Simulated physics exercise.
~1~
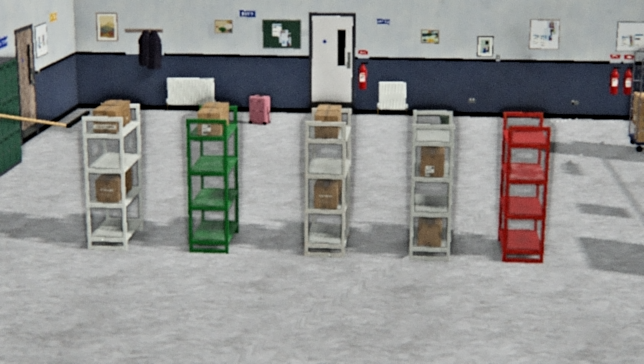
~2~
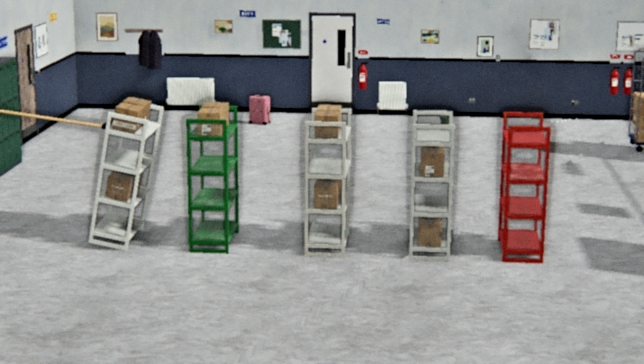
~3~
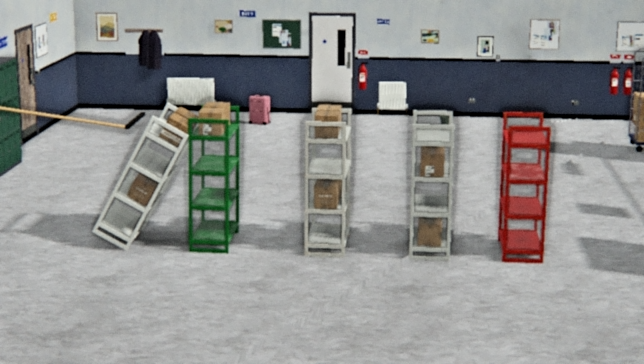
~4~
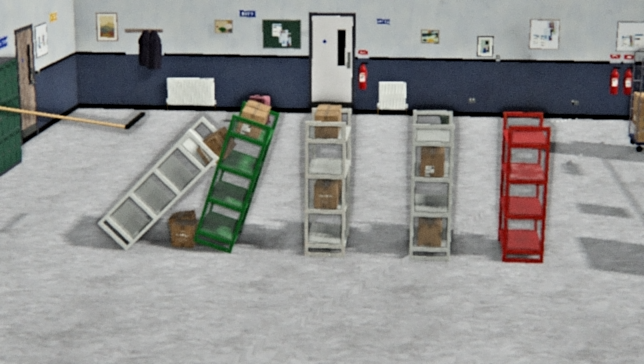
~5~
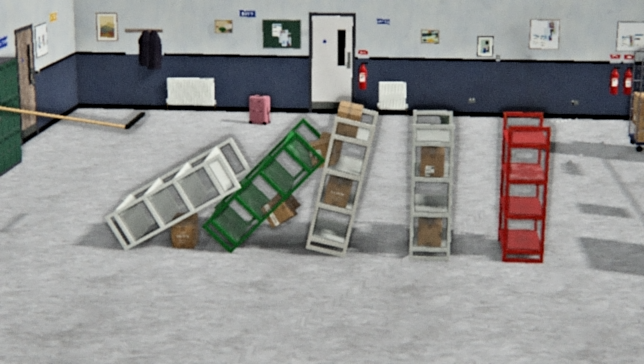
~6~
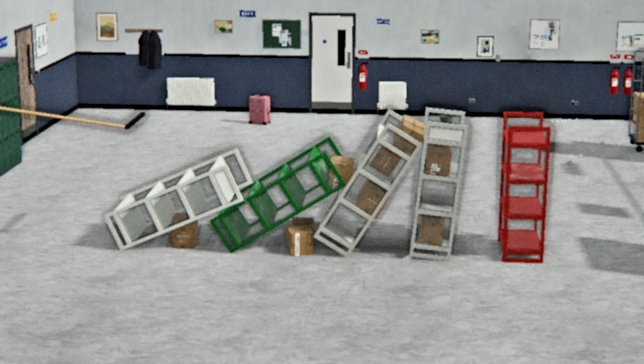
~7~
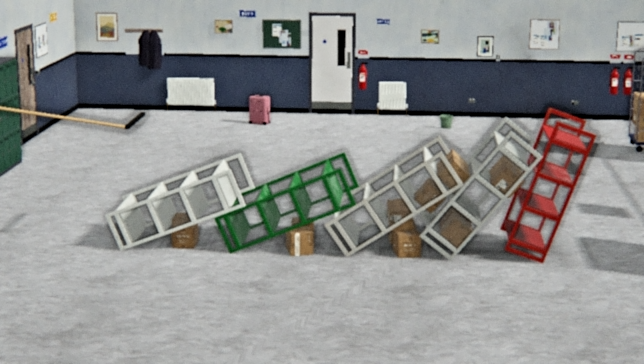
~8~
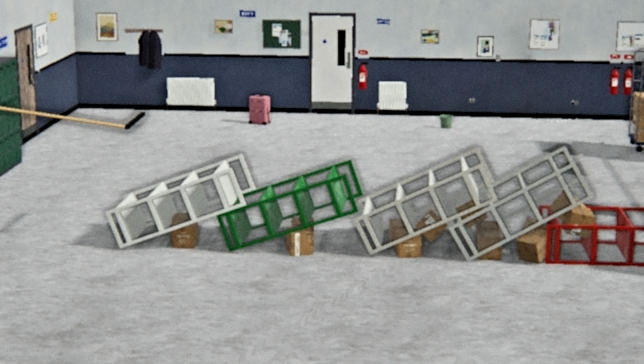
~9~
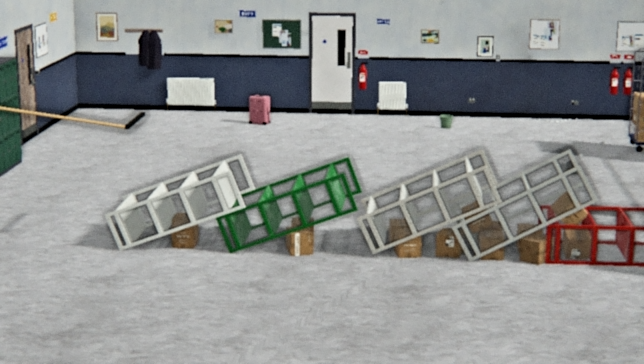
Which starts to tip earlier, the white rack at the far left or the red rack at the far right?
The white rack at the far left starts to tip before the red rack, which stays upright until the racks beside it have leaned over.
